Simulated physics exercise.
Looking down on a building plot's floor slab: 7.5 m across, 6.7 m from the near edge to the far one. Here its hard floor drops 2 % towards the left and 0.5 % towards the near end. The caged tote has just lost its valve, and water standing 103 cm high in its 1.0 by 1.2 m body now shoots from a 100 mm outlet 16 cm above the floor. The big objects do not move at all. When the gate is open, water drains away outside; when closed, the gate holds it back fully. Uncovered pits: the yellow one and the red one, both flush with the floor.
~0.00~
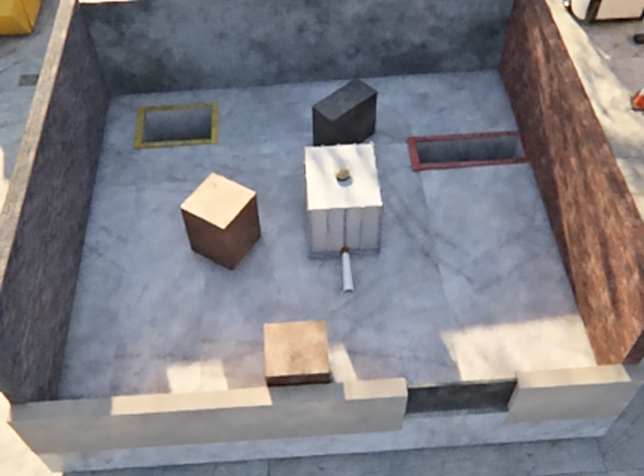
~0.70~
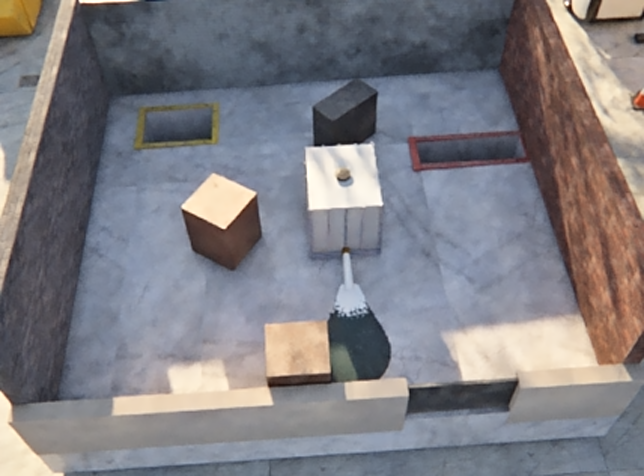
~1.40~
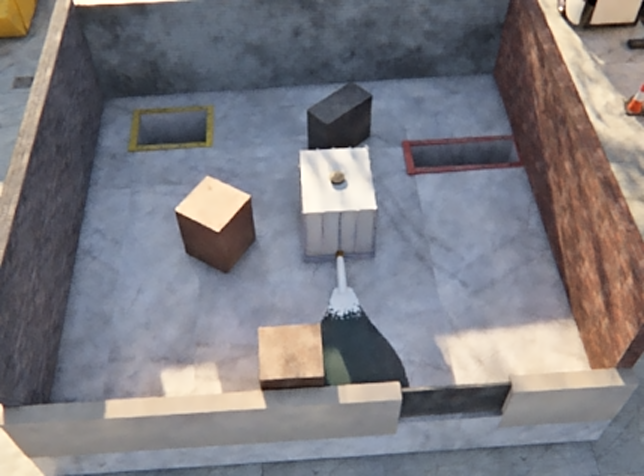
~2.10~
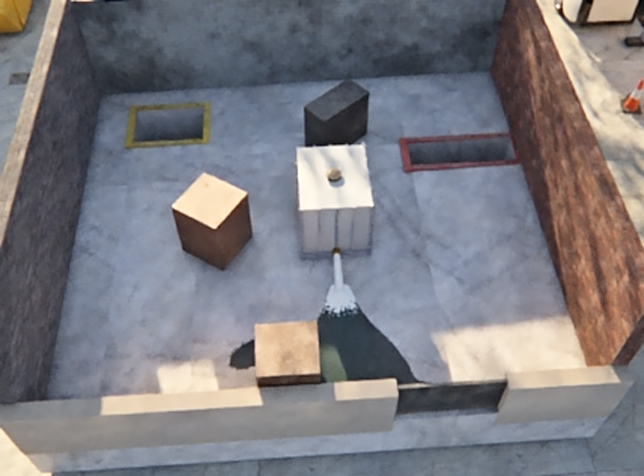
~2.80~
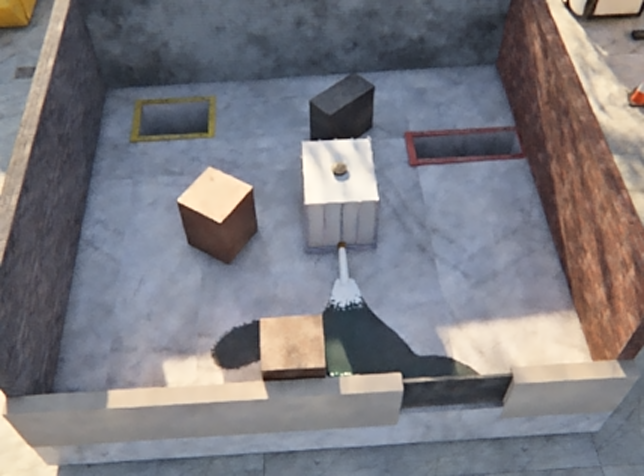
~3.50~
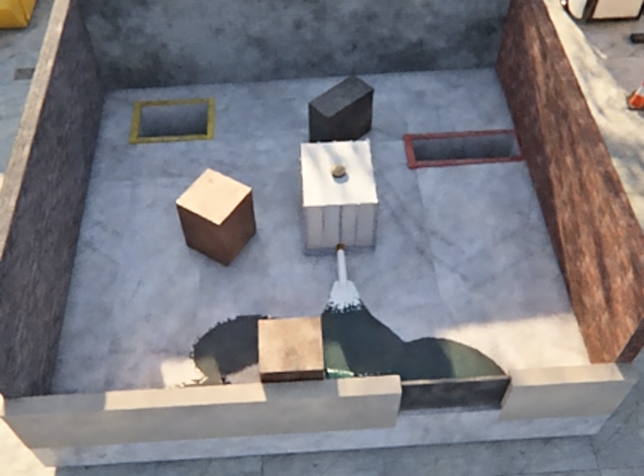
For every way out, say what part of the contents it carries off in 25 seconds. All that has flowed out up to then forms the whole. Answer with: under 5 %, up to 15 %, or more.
The gateway takes not even 5 %; the yellow pit takes under 5 %; the red pit takes under 5 %.
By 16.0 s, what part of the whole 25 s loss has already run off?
I'd say some 0 per cent by then.
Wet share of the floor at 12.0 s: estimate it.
The flood covers close to 35 per cent of the floor.
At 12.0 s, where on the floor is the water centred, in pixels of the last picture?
The water is centred close to (365, 342).
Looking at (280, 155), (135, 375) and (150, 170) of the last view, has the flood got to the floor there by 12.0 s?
Point 1: Unwetted; point 2: Submerged; point 3: Unwetted.
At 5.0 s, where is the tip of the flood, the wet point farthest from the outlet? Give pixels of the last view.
Look near (99, 420) in the last picture.
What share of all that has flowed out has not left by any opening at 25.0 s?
Roughly 100 per cent.
After 5.0 s water covers 15 % of the floor and is deepest (9 cm) near (327, 392); gone so far, the gateway 0 %, the yellow pit 0 %, the red pit 0 %.
After 8.0 s water covers 25 % of the floor and is deepest (8 cm) near (327, 392); gone so far, the gateway 0 %, the yellow pit 0 %, the red pit 0 %.
After 12.0 s water covers 35 % of the floor and is deepest (8 cm) near (381, 401); gone so far, the gateway 0 %, the yellow pit 0 %, the red pit 0 %.
After 16.0 s water covers 45 % of the floor and is deepest (8 cm) near (327, 392); gone so far, the gateway 0 %, the yellow pit 0 %, the red pit 0 %.
After 25.0 s water covers 60 % of the floor and is deepest (8 cm) near (368, 402); gone so far, the gateway 0 %, the yellow pit 0 %, the red pit 0 %.
